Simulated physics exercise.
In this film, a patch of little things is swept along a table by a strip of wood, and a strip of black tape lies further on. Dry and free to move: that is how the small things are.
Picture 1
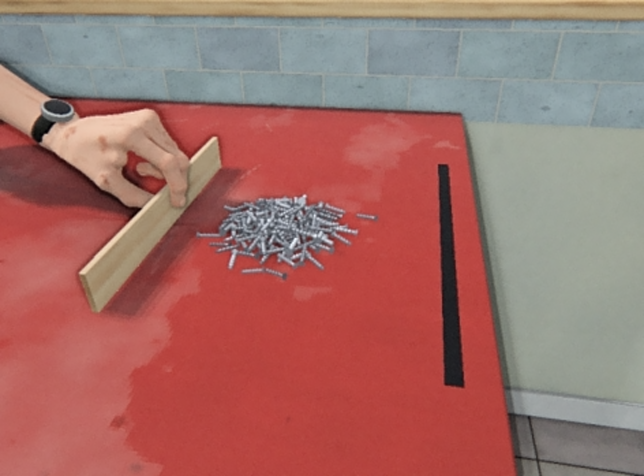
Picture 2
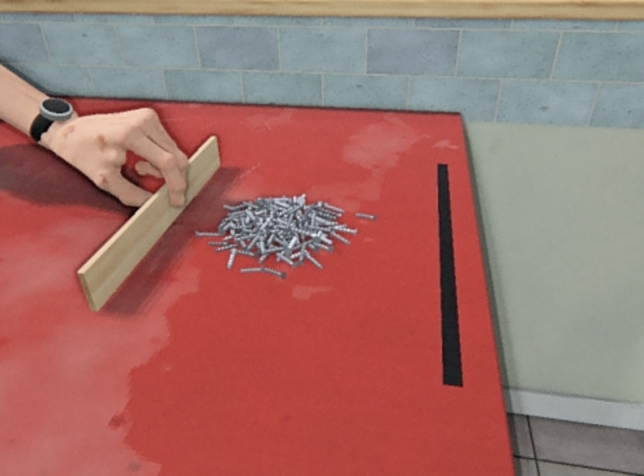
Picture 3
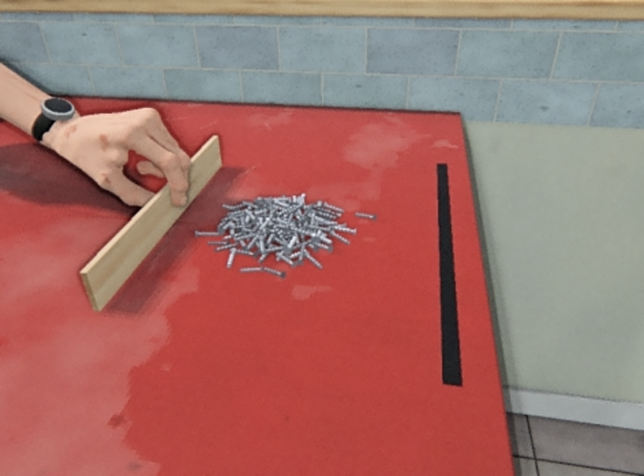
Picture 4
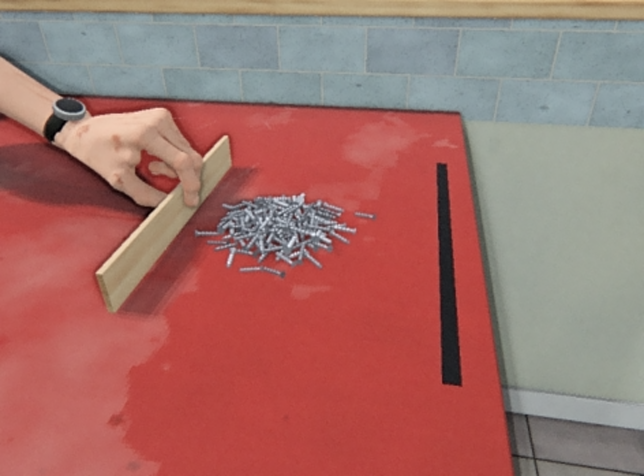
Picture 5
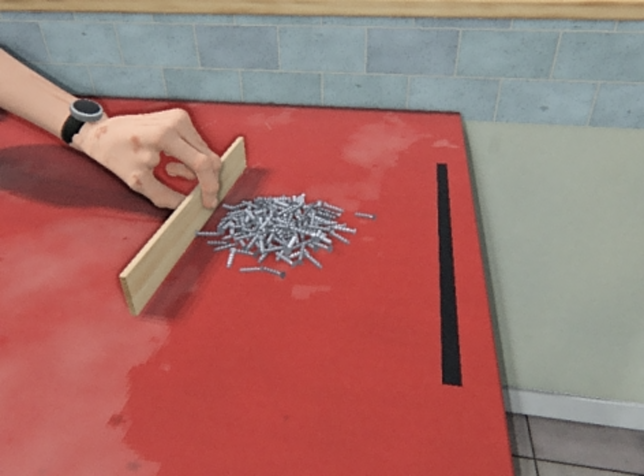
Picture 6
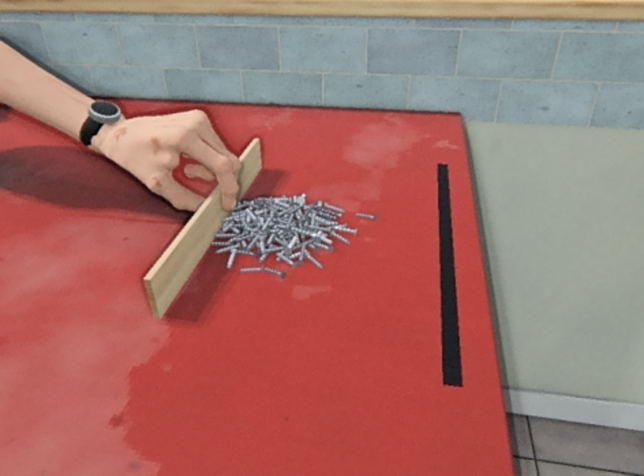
A red tabletop with worn, faded patches stands before a blue-grey tiled wall, seen from above at an angle by a still camera. A hand wearing a dark watch holds an upright pale wooden strip at left, beside a loose heap of silvery screws, with black tape near the table's right edge. After resting briefly, the hand slides the strip slowly rightward, into the heap's near side.
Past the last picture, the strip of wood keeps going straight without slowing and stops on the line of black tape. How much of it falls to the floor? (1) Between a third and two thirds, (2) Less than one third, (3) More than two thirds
3, more than two thirds.
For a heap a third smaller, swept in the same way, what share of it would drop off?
I'd put it at around 70 per cent.
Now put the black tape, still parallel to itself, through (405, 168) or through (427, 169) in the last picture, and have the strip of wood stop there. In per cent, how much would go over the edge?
10 and 50 percent, roughly.
Soon after the last picture, strip of wood still moving, near (336, 201); heap all on the table, its front near (427, 245).
A little later, strip of wood stopped at the black tape; heap about two thirds over the edge.
Later still, strip of wood stopped at the black tape; heap most over the edge.
At rest, strip of wood stopped at the black tape; heap most over the edge.
